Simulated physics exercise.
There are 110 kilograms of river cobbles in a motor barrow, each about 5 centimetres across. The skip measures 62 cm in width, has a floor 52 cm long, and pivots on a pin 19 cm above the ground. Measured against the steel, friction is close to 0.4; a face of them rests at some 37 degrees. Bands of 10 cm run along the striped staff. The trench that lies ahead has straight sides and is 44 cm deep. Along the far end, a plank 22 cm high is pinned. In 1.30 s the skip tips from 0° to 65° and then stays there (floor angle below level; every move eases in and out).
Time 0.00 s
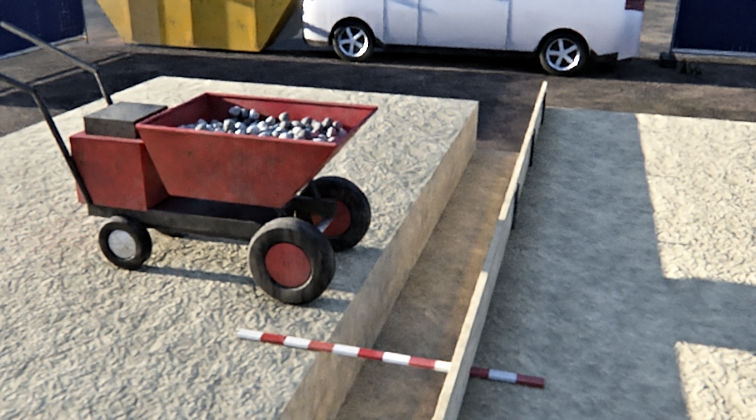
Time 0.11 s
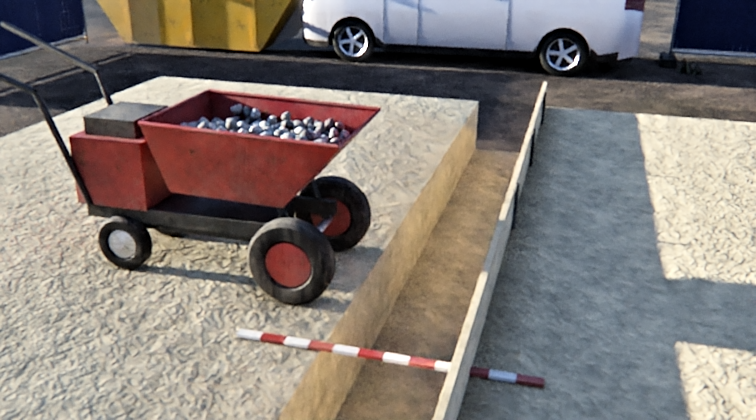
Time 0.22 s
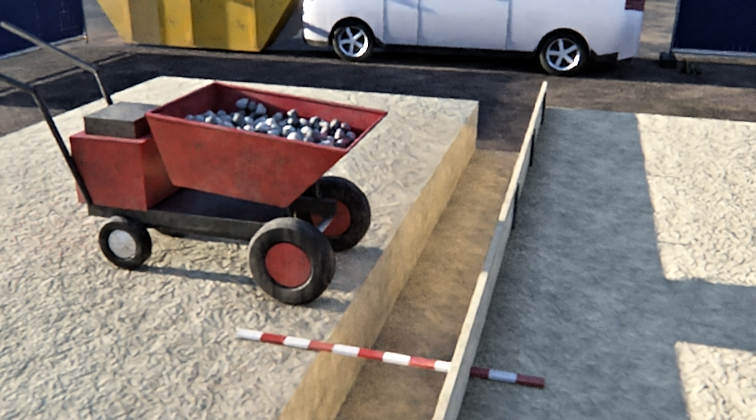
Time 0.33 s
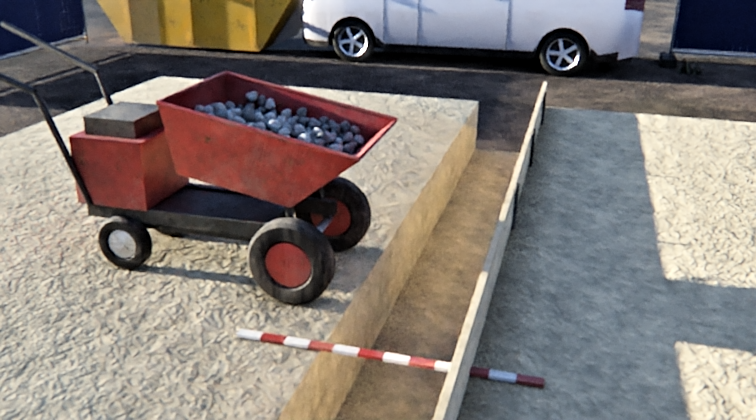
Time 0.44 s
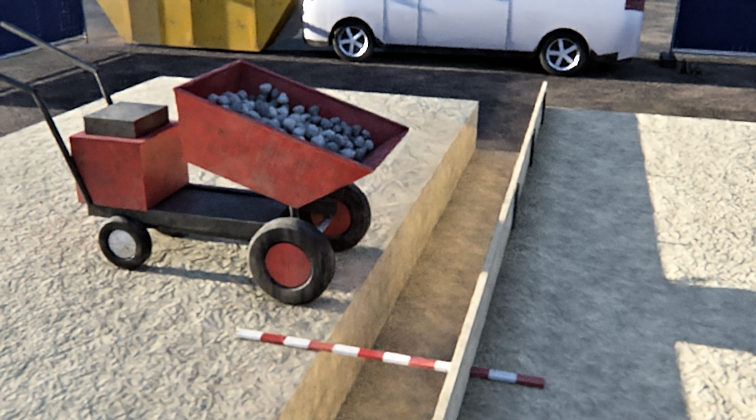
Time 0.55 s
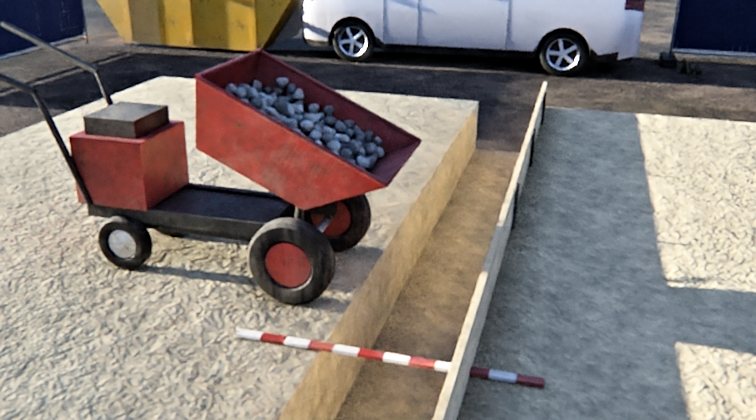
On a paved yard with a white van and a yellow container behind, a red wheeled dumper loaded with grey stones stands beside a narrow trench crossed by a red-and-white striped staff. Its skip starts level, then tilts forward to the right, slowly at first and then more steeply, its back end rising while the stones ride along inside.
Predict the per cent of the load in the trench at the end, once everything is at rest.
Near 96 per cent.
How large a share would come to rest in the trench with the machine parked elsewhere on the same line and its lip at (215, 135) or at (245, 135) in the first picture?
The first gives about 85 percent and the second about 100 percent.
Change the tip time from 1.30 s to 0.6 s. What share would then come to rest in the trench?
Roughly 80% would finish there.
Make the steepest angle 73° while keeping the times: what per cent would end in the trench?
Then about 100 per cent.
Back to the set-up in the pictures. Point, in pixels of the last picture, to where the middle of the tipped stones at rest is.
Around (446, 364).
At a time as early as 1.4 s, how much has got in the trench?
By then, around 25 percent.
After 1.0 s the floor is at 55°; 100 % in the skip; the foremost stones are at (416, 214).
After 1.4 s the floor is at 65°; 76 % in the skip, 23 % in the trench, 1 % past the trench; the foremost stones are at (497, 250).
After 1.8 s the floor is at 65°; 38 % in the skip, 58 % in the trench, 4 % past the trench; the foremost stones are at (577, 304).
After 3.7 s the floor is at 65°; 0 % in the skip, 96 % in the trench, 4 % past the trench; the foremost stones are at (623, 301).
